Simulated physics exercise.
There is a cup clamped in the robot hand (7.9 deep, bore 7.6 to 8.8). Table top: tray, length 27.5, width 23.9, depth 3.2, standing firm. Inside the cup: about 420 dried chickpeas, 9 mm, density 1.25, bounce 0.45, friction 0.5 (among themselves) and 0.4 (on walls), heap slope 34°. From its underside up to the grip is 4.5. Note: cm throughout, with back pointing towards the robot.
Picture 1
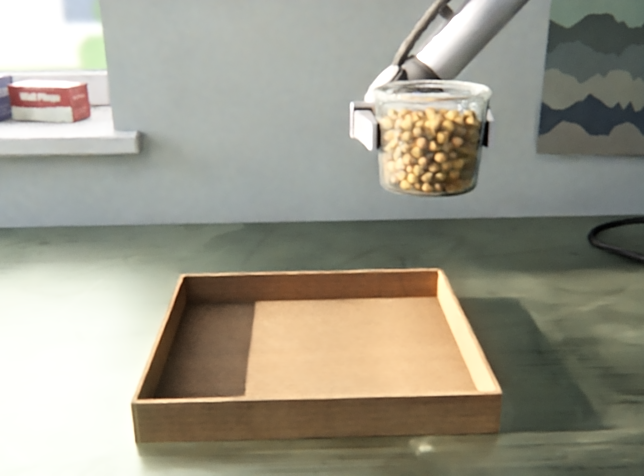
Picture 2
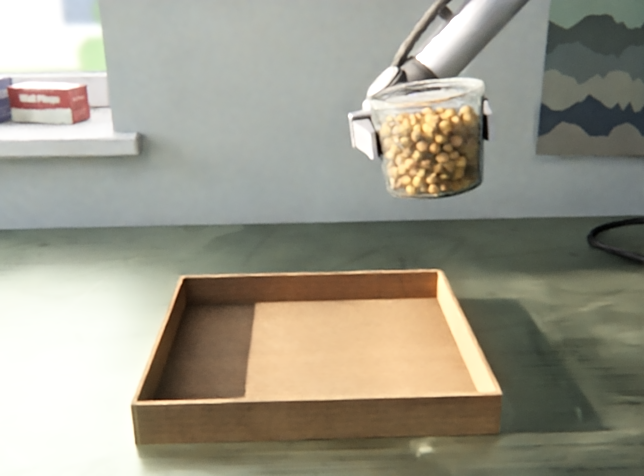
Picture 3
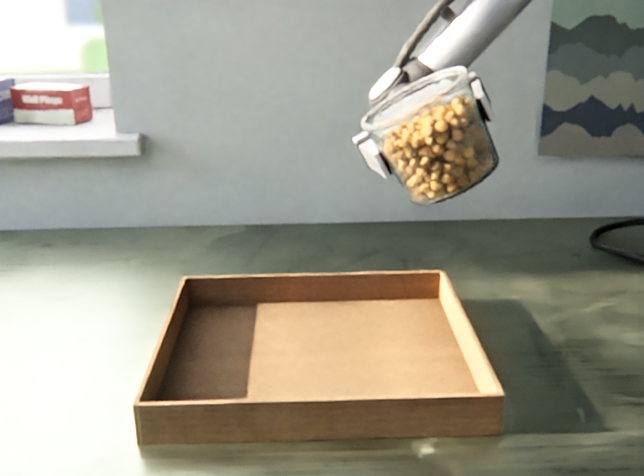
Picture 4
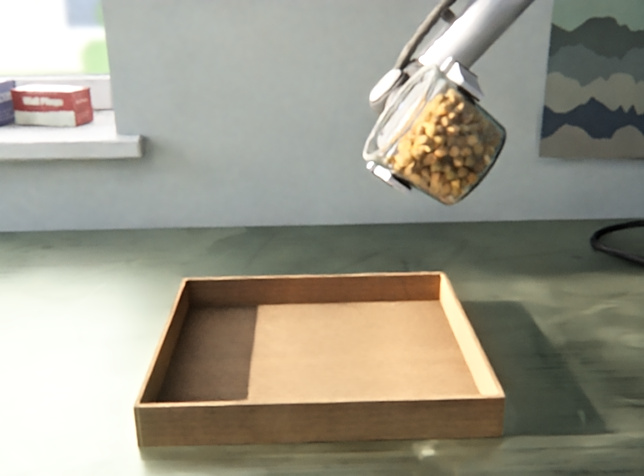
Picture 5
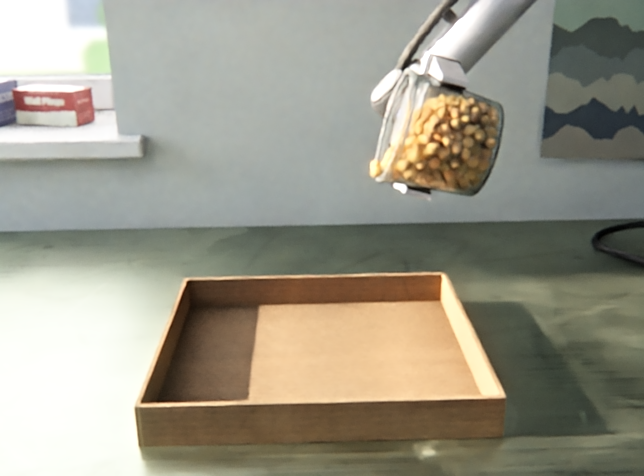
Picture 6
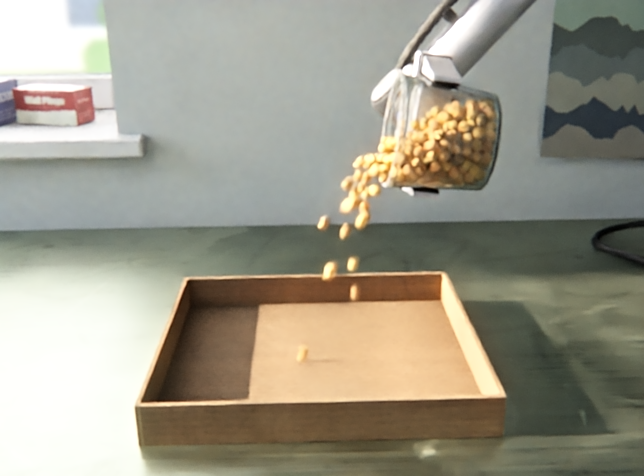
Above a wooden tray, a robot arm tips a clear cup left, pouring out chickpeas.
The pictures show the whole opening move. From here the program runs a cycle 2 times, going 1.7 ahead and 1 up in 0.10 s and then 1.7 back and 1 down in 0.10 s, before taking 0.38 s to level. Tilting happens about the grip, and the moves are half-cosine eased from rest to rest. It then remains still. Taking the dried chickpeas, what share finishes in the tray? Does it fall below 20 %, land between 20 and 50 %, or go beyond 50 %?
It goes beyond 50 %.
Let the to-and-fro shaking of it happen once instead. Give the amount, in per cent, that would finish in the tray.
Then roughly 40 percent.
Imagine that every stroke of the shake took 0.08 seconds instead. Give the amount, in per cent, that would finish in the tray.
In that case around 65 per cent.
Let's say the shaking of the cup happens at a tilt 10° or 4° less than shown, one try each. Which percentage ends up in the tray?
It would be around 40 and 50 per cent.
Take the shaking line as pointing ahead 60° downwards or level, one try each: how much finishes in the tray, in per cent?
I'd say close to 25 percent for the first and close to 55 percent for the second.
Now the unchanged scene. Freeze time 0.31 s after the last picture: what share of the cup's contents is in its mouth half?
My estimate is near 60 per cent.
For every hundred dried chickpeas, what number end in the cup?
Around 40 in a hundred.
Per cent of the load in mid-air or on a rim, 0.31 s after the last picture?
Around 7 percent of the load.
Then, 0.31 s later, tilted 82° forward, highest piece 22 above the table; 280 in the cup, 113 in the tray, 30 in flight or on a rim.
Then, 0.62 s later, tilted 30° forward, highest piece 23 above the table; 247 in the tray, 172 in the cup, 4 in flight or on a rim.
Then, 0.98 s later, level, highest piece 21 above the table; 251 in the tray, 172 in the cup.
Then, 2.03 s later, level, highest piece 21 above the table; 251 in the tray, 172 in the cup.
At rest, 251 in the tray, 172 in the cup. That is 59 % in the tray.
